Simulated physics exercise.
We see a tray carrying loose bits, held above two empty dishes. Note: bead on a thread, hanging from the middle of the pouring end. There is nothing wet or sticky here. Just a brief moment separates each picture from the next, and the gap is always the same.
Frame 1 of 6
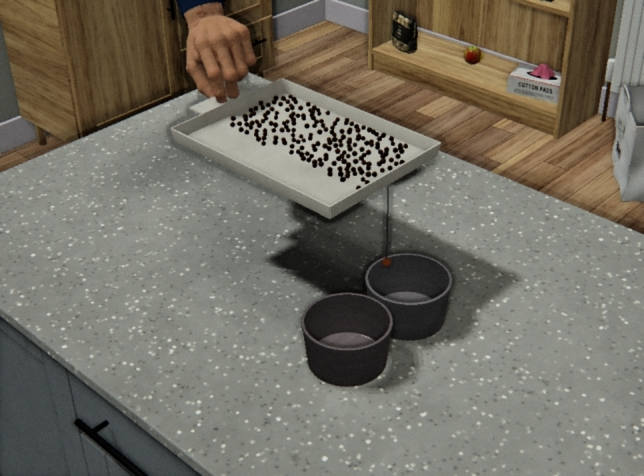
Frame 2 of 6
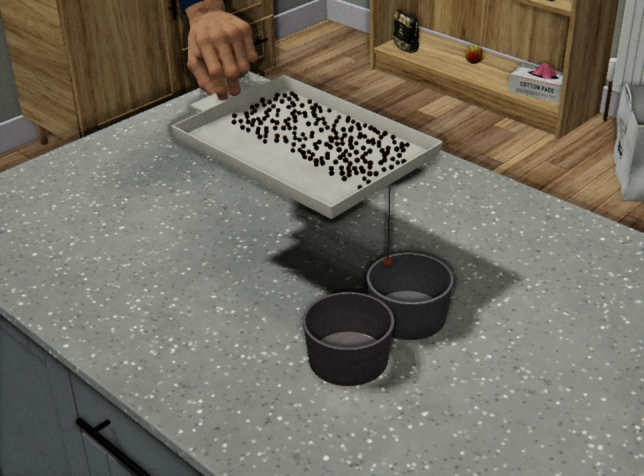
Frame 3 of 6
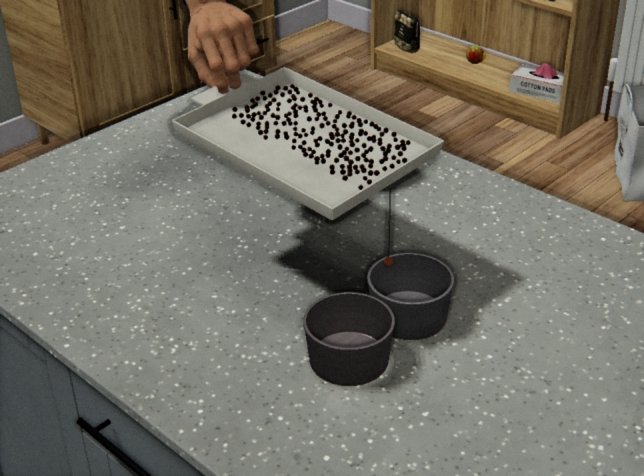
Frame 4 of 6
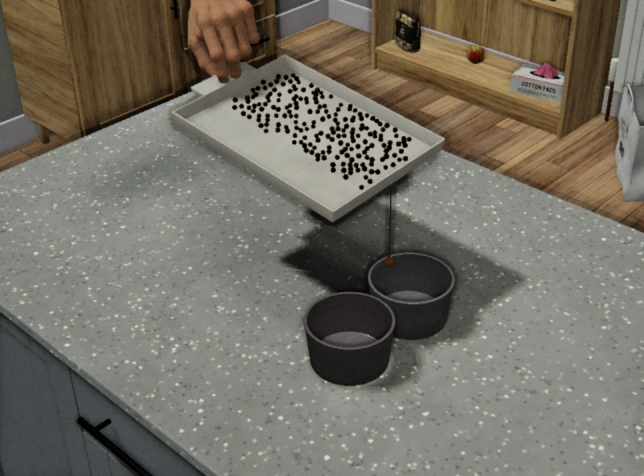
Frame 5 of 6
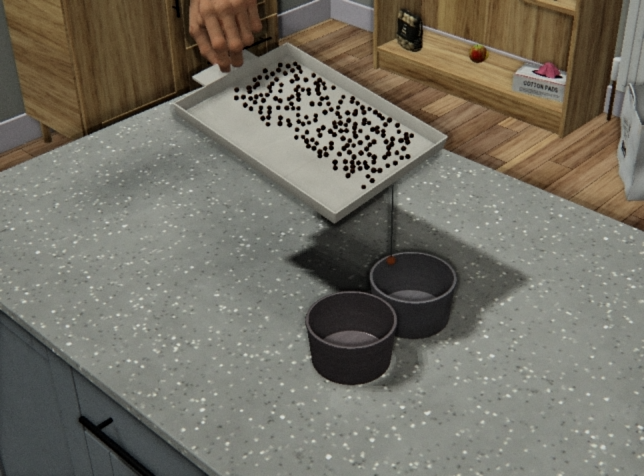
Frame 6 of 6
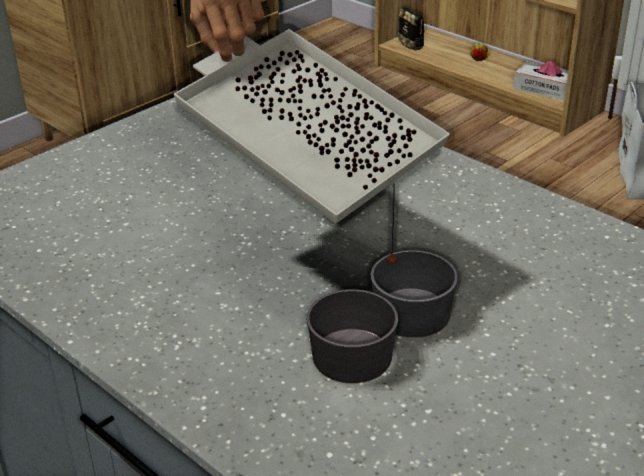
A hand slowly tilting a pale tray of small dark berries toward its near left corner above two empty dark dishes.
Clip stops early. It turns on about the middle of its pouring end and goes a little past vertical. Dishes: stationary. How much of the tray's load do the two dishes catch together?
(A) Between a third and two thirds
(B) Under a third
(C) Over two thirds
Over two thirds.
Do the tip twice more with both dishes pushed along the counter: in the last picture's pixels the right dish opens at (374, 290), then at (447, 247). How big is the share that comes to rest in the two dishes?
80% for the first placement, 20% for the second.
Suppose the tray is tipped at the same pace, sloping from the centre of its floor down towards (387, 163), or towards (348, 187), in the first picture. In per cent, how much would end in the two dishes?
In order: About 10, then 90 percent.
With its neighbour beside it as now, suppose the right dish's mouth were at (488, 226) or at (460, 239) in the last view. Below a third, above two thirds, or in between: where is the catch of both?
At the first spot I'd expect less than a third, and at the second spot less than a third.
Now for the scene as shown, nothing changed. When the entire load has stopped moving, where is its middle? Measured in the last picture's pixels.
Around (350, 351).
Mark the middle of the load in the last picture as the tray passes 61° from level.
I'd mark it close to (349, 204).
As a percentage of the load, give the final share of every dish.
So the left dish keeps 80 per cent, and the right one keeps 0 per cent.
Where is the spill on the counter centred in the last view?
Near (334, 314).
Soon, tray tipped steeply; most on the tray; a small part in the left dish; a stray few outside both; a stray few in the air.
A while on, tray tipped past a quarter turn; about half on the tray; about a quarter in the left dish; a stray few in the right dish; a stray few outside both; about a quarter in the air.
Towards the end, tray tipped past a quarter turn; most in the left dish; a stray few in the right dish; a small part outside both.
Finally, tray tipped past a quarter turn; most in the left dish; a stray few in the right dish; a small part outside both.
